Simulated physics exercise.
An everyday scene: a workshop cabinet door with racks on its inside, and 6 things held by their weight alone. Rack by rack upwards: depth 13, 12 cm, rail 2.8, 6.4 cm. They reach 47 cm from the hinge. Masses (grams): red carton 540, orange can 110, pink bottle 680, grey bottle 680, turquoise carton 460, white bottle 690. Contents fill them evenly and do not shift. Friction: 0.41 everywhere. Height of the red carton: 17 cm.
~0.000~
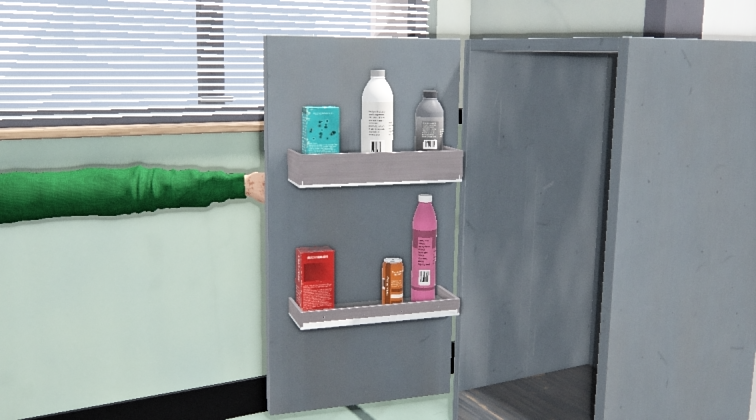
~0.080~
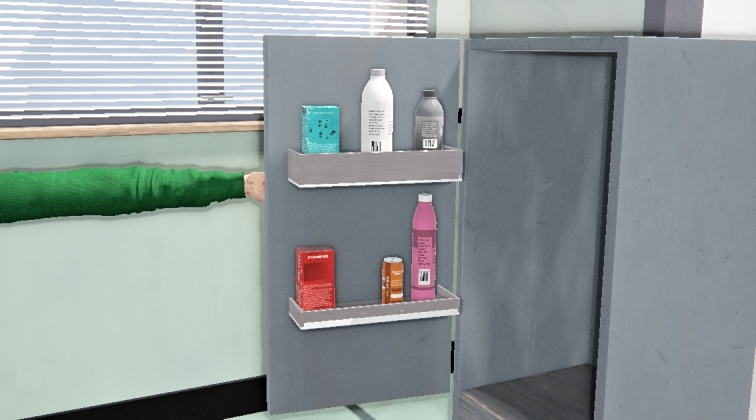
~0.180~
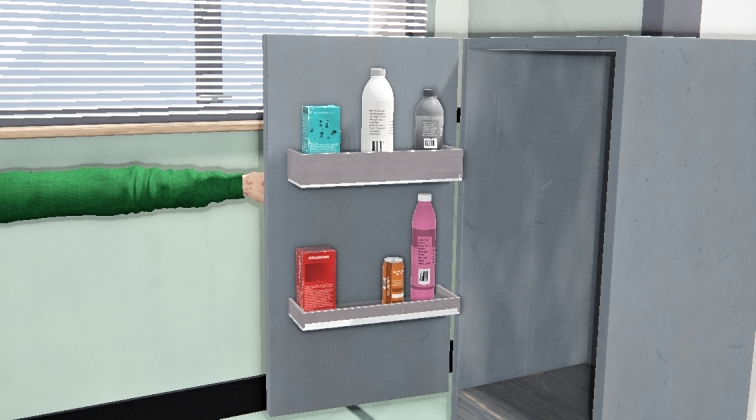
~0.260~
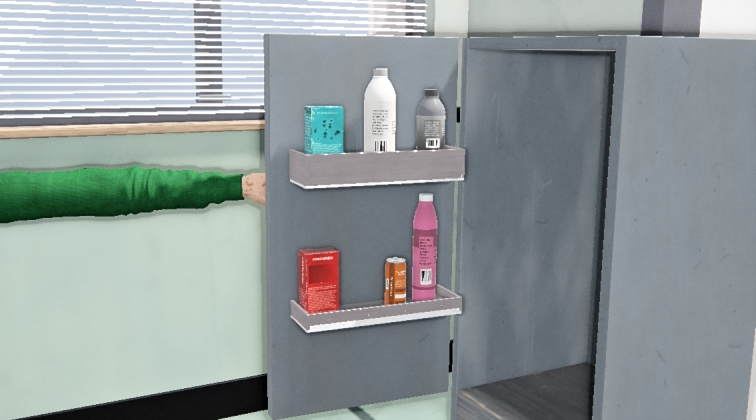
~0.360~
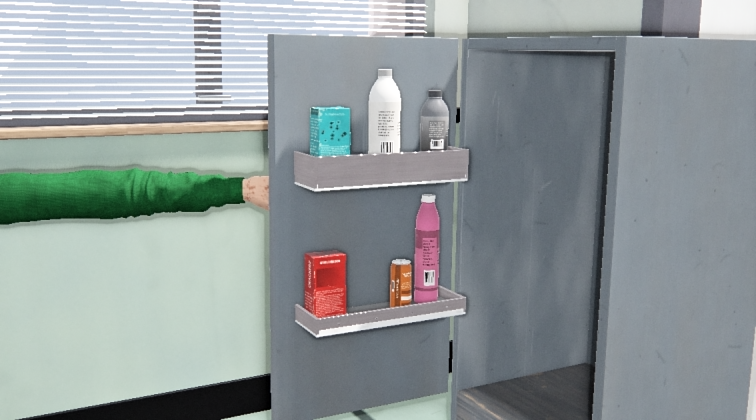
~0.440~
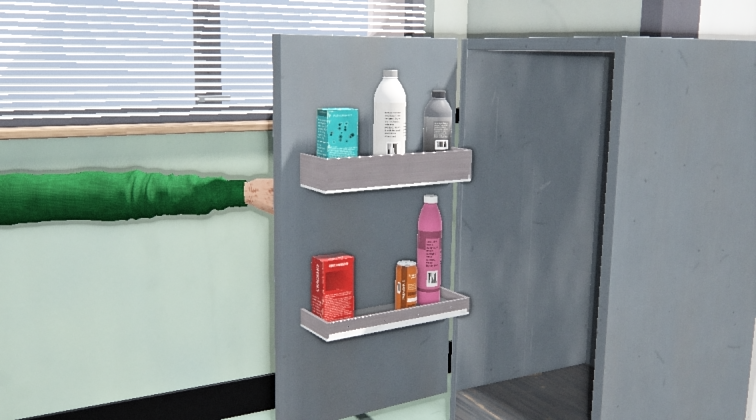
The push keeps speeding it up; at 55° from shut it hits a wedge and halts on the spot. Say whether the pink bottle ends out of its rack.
The pink bottle keeps to its rack.
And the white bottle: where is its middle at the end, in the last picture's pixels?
Near (445, 127).
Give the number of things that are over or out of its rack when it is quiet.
That comes to 1.
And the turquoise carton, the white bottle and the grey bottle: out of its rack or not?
The turquoise carton ends in the racks; the white bottle is still in the racks; the grey bottle ends in the racks.
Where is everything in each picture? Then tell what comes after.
The first picture shows door 100° open; pink bottle (424, 249); red carton (315, 281).
The second picture shows door 100° open; grey bottle (429, 132); turquoise carton (320, 141).
The third picture shows door 98° open; white bottle (377, 122); red carton (316, 282).
The fourth picture shows door 96° open; orange can (396, 285); grey bottle (431, 131).
The fifth picture shows door 91° open; turquoise carton (330, 143); white bottle (384, 123).
The sixth picture shows door 86° open; pink bottle (429, 250); red carton (333, 290).
After 0.94 s, door 55° open; red carton 25° off upright; white bottle 8° off upright; turquoise carton 5° off upright.
After 1.44 s, door 55° open; red carton now out of its rack; turquoise carton moved 3 cm; white bottle moved 2 cm.
In the end (2.2 s), out of its rack, red carton; the other 5 under 5 cm from the start. In the last view, pink bottle near (453, 252).
